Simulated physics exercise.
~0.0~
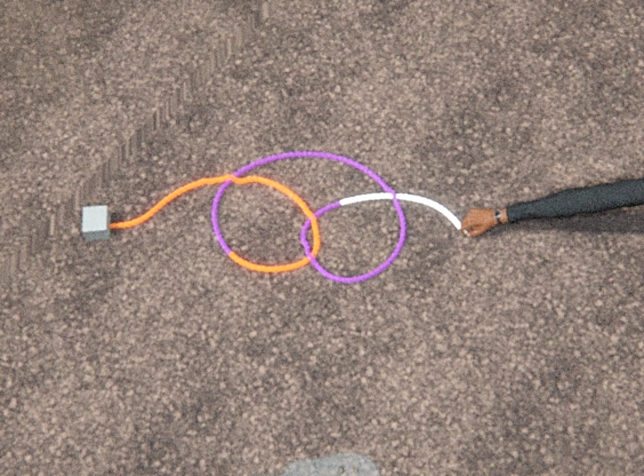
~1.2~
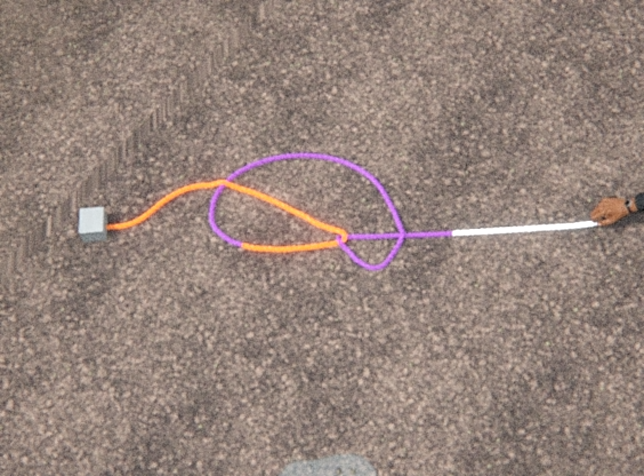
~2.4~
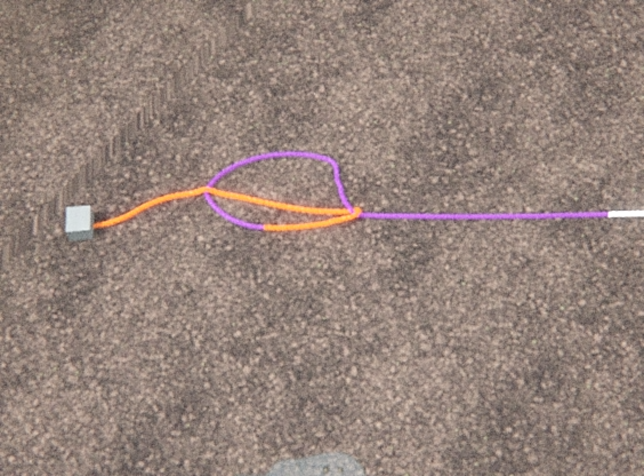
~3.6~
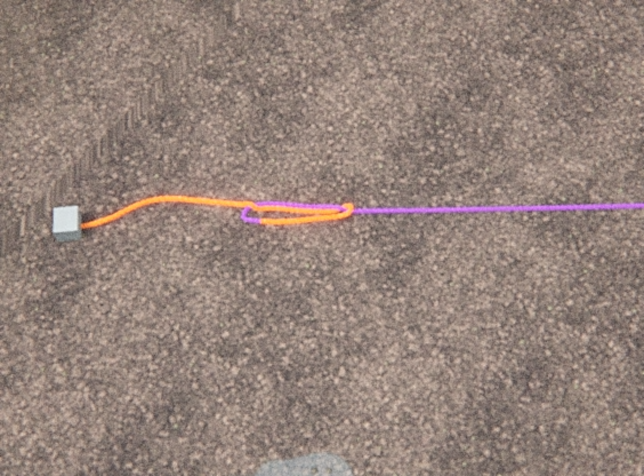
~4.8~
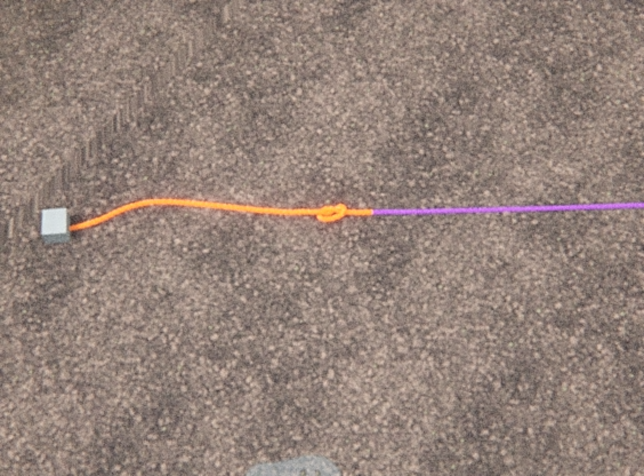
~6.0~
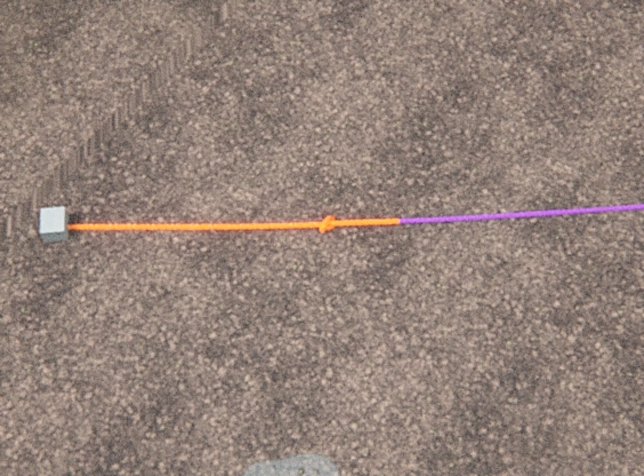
The clip shows a looped orange, purple and white rope on rough ground, its left end fixed to a small grey block, as a hand pulls the right end rightward out of view; the loops shrink and tighten into a small knot in the orange section, leaving the rope stretched nearly straight.
